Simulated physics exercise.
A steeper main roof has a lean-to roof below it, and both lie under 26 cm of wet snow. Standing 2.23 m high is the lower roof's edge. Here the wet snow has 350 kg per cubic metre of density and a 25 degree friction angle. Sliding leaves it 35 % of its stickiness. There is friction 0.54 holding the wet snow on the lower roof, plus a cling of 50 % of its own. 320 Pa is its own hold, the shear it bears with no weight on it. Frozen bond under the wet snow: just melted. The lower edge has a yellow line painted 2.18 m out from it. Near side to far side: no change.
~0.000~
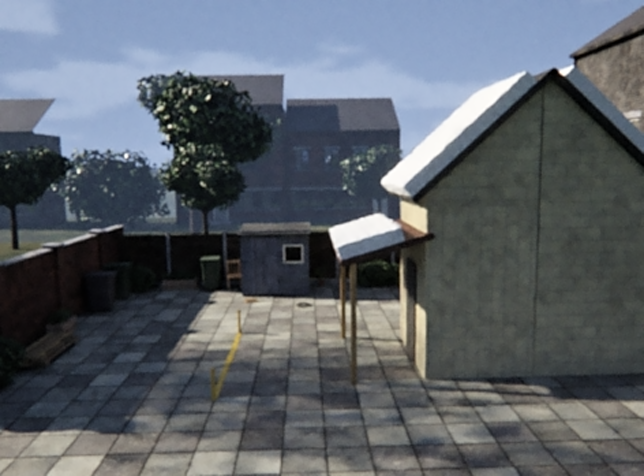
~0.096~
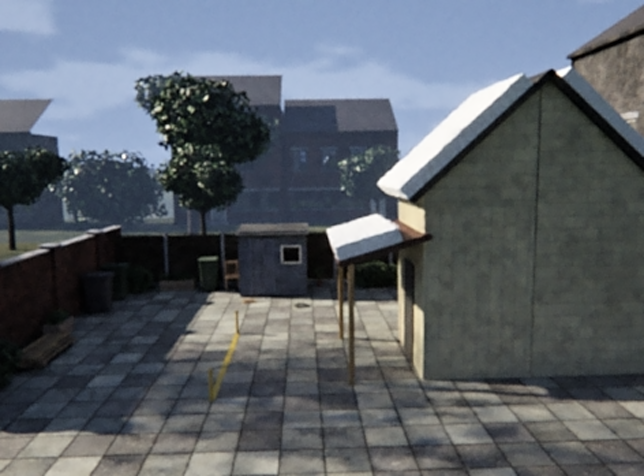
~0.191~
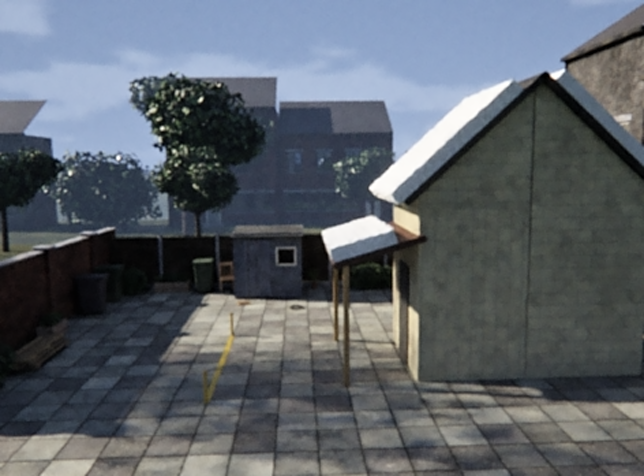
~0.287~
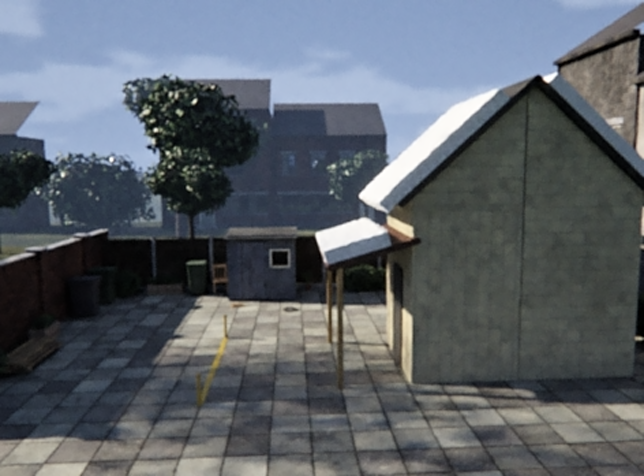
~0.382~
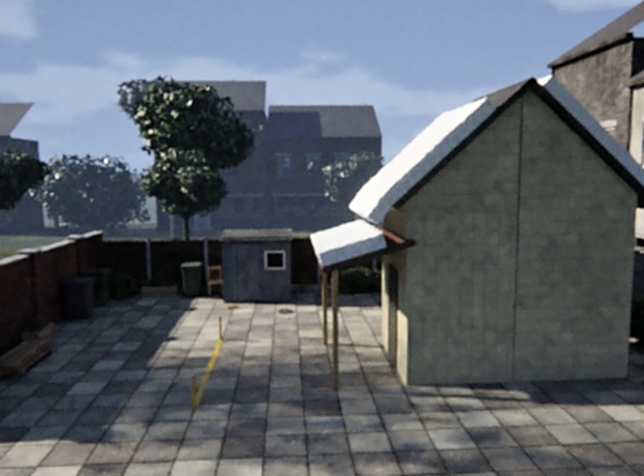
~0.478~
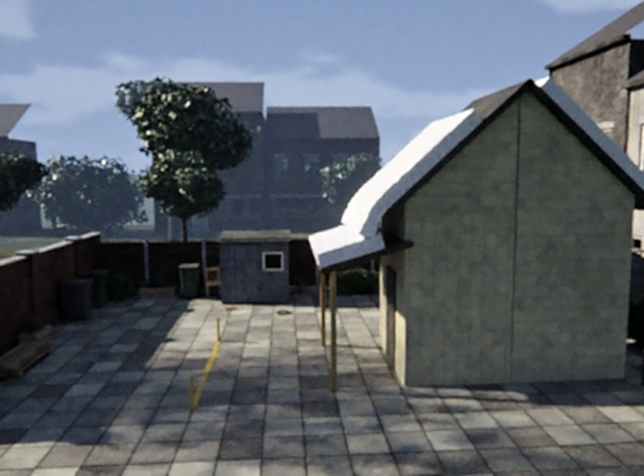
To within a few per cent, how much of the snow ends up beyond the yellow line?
About 35 %.
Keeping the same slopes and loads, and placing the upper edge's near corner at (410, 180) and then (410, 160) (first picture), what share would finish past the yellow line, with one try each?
45 %, then 45 %.
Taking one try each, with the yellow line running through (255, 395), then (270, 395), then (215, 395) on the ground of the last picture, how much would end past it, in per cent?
The three tries give 65 %, 70 % and 45 % in turn.
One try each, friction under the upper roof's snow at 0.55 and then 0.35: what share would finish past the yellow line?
Try 1: 20 %; try 2: 25 %.
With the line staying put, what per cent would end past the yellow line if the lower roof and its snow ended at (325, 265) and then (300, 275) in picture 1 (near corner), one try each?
35 %, then 30 %.
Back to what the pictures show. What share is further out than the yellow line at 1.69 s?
18 percent.
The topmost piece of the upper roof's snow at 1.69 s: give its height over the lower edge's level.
I'd estimate around 0.6 m up from the lower edge.
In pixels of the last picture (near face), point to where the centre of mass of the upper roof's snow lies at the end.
Roughly pixel (189, 373) on the near face.
After 1.03 s, 1 % is below the lower edge and 0 % is past the line.
After 1.69 s, 76 % is below the lower edge and 18 % is past the line.
After 2.34 s, 78 % is below the lower edge and 35 % is past the line.
After 3.00 s, 78 % is below the lower edge and 35 % is past the line.
After 3.10 s, at the end, 78 % is below the lower edge and 35 % is past the line.
